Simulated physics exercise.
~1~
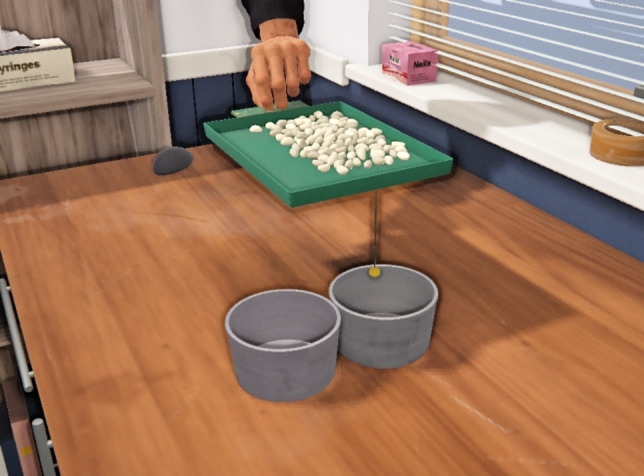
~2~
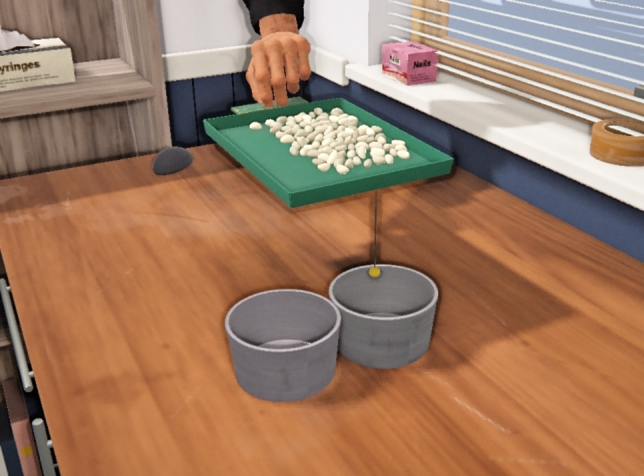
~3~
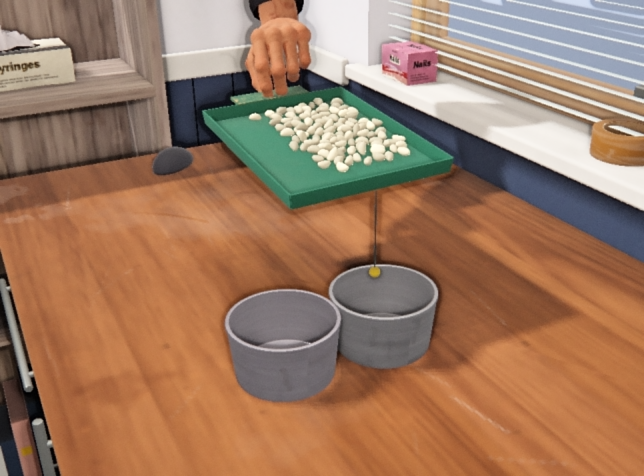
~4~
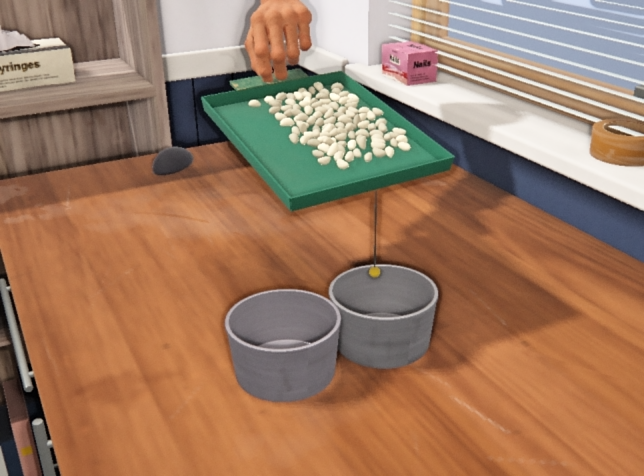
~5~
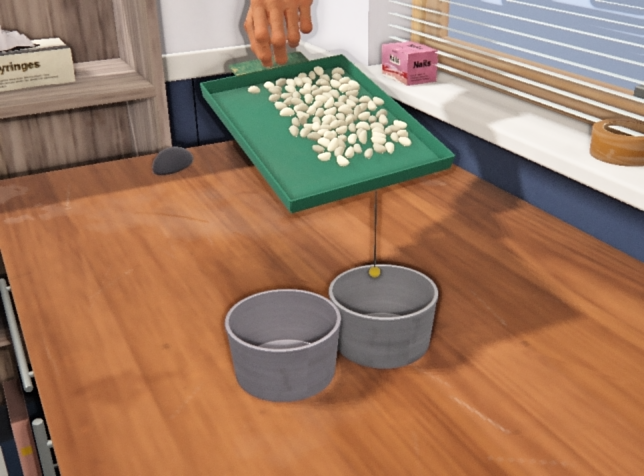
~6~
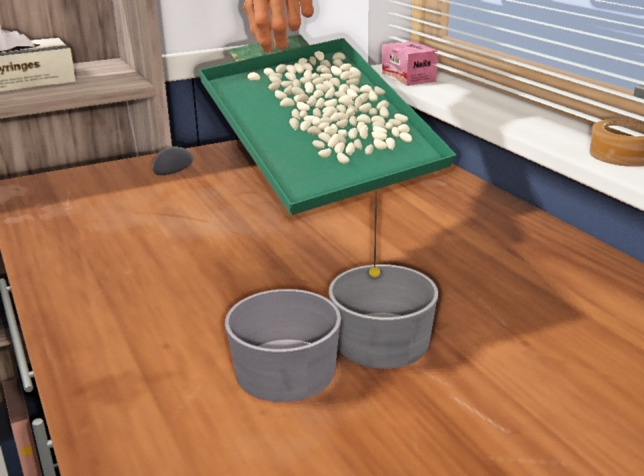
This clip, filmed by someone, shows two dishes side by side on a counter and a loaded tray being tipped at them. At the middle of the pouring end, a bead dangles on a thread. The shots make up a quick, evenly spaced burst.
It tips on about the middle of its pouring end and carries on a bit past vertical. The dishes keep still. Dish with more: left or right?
Left.
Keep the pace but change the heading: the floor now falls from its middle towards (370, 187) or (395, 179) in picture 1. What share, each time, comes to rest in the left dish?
Respectively 10 and 0 in a hundred.
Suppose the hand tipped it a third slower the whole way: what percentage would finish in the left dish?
Expected result: Around 30 per cent.
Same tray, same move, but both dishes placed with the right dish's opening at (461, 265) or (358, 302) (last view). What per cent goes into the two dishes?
You'd get near 20 percent first and near 50 percent next.
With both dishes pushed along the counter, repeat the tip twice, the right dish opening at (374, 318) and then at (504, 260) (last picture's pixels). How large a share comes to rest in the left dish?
Roughly 10 per cent, and 10 per cent.
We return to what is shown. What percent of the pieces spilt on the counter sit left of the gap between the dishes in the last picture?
Around 10 percent of the pieces.
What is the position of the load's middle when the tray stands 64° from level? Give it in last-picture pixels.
Its middle sits at about pixel (345, 157).
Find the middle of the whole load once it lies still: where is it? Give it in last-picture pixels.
At about (340, 367), give or take.
Shortly afterwards, tray tipped steeply; all but a few on the tray; a little in the air.
Next, tray tipped past a quarter turn; the bulk on the tray; only a few in the left dish; only a few in the right dish; a little outside both; only a few in the air.
Some moments later, tray tipped past a quarter turn; near a third in the left dish; near a quarter in the right dish; near half outside both.
In the end, tray tipped past a quarter turn; near a third in the left dish; near a quarter in the right dish; near half outside both.
